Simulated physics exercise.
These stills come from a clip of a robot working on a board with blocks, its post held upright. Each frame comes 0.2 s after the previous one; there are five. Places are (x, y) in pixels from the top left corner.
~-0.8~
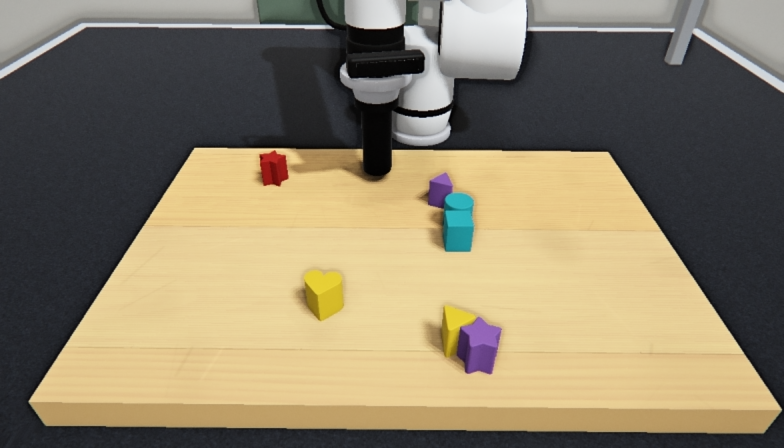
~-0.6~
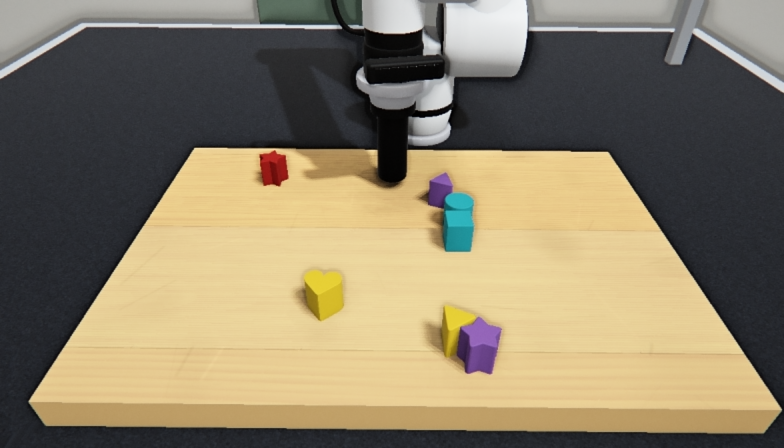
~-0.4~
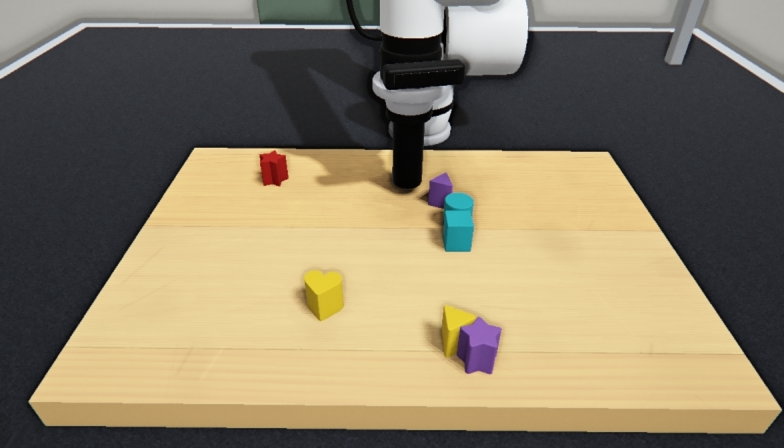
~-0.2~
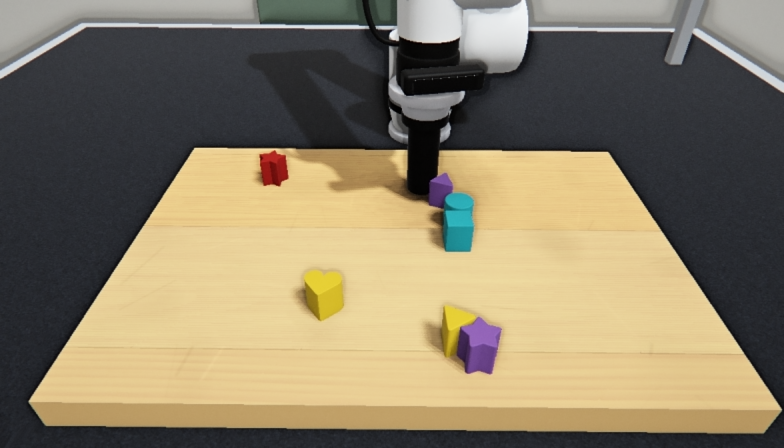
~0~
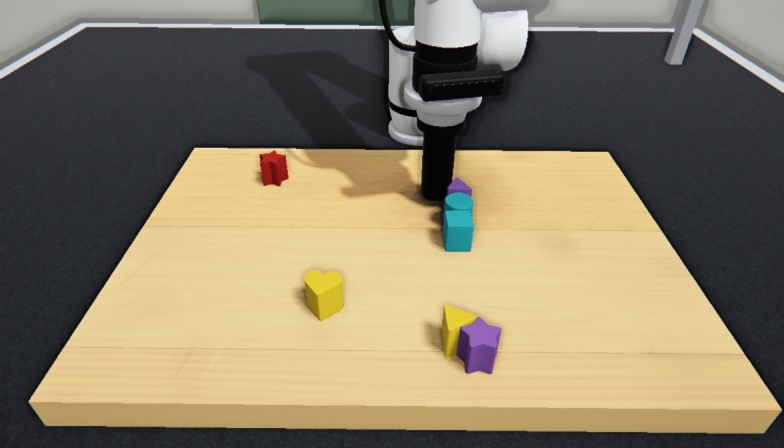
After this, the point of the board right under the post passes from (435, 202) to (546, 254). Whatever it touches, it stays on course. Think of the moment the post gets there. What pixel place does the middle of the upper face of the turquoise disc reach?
I'd expect the centre of its top face to be at (490, 222).
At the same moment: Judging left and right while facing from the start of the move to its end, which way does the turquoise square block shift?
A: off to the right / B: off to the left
The one that fits is A, off to the right.
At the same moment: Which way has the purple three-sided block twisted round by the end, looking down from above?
It goes anticlockwise.
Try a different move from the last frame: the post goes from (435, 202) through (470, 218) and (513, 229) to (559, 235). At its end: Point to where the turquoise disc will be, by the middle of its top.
It ends at (485, 216).
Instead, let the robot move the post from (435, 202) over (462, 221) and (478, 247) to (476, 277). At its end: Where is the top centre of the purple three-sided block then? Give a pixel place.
At the end it should sit near (492, 195).
On the path given first. One third of the way, post (470, 210); purple three-sided block (498, 196), turned 20° anticlockwise; turquoise square block (460, 224), turned 30° clockwise; turquoise disc (474, 210).
Two thirds of the way, post (508, 227); purple three-sided block (533, 204), turned 55° anticlockwise; turquoise square block (459, 227), turned 45° clockwise; turquoise disc (490, 222).
At the end, post (548, 246); purple three-sided block (539, 205), turned 75° anticlockwise; turquoise square block (459, 227), turned 45° clockwise; turquoise disc (490, 222).
